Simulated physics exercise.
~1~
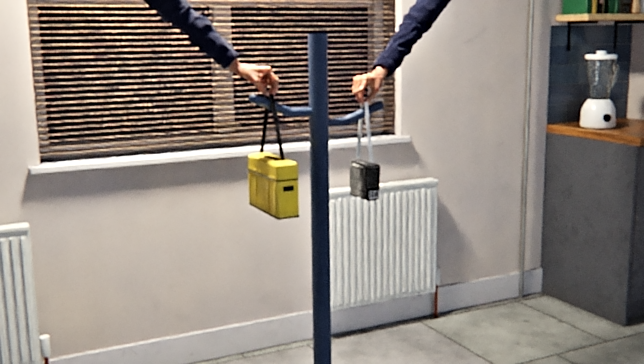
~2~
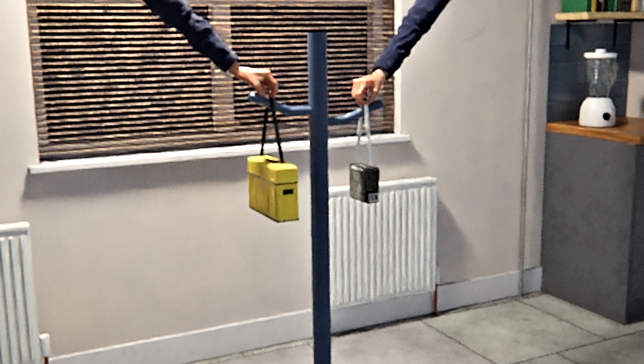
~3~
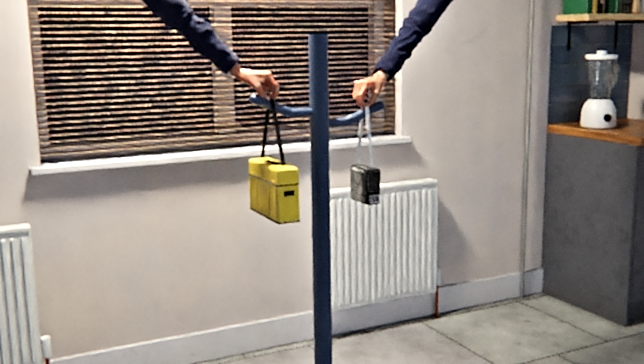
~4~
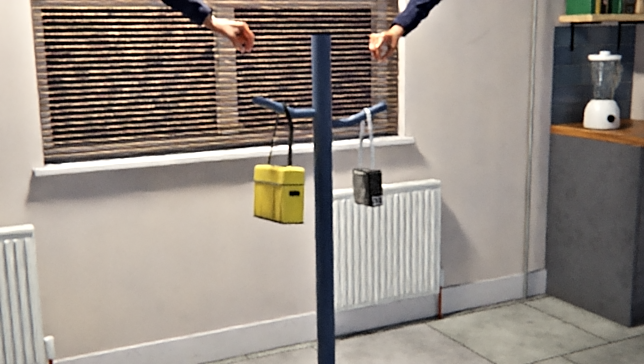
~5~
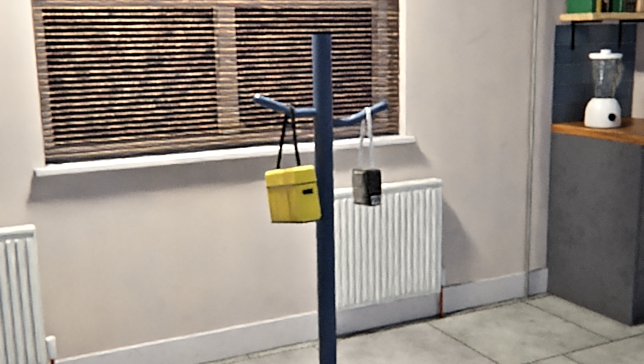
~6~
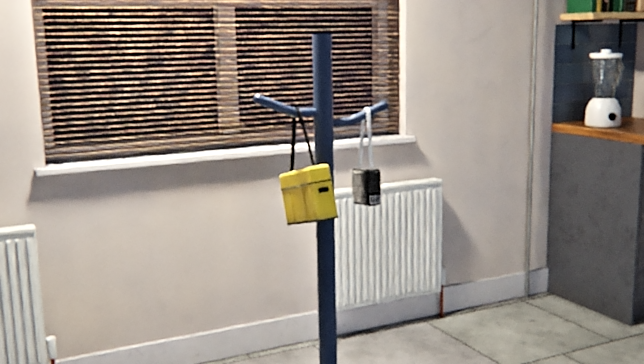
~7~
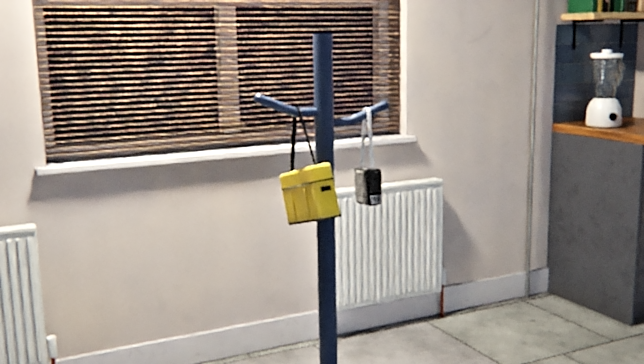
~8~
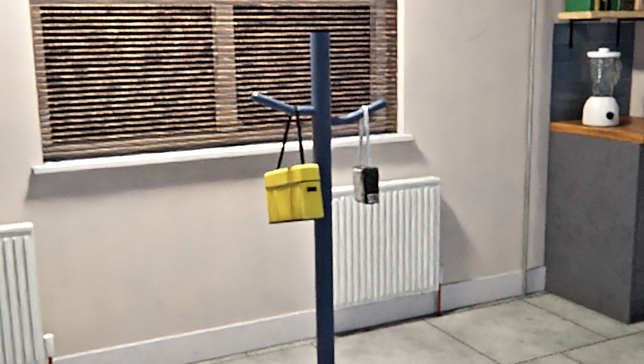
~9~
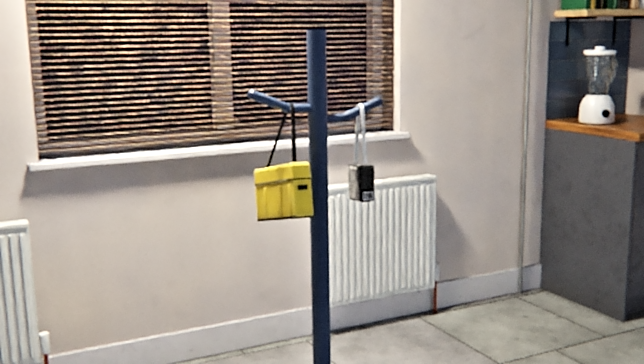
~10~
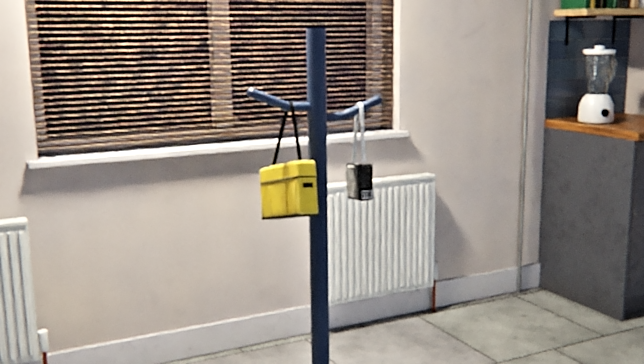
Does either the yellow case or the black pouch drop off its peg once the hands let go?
No, neither one drops. The yellow case stays on the left peg and the black pouch keeps hanging on the right one.
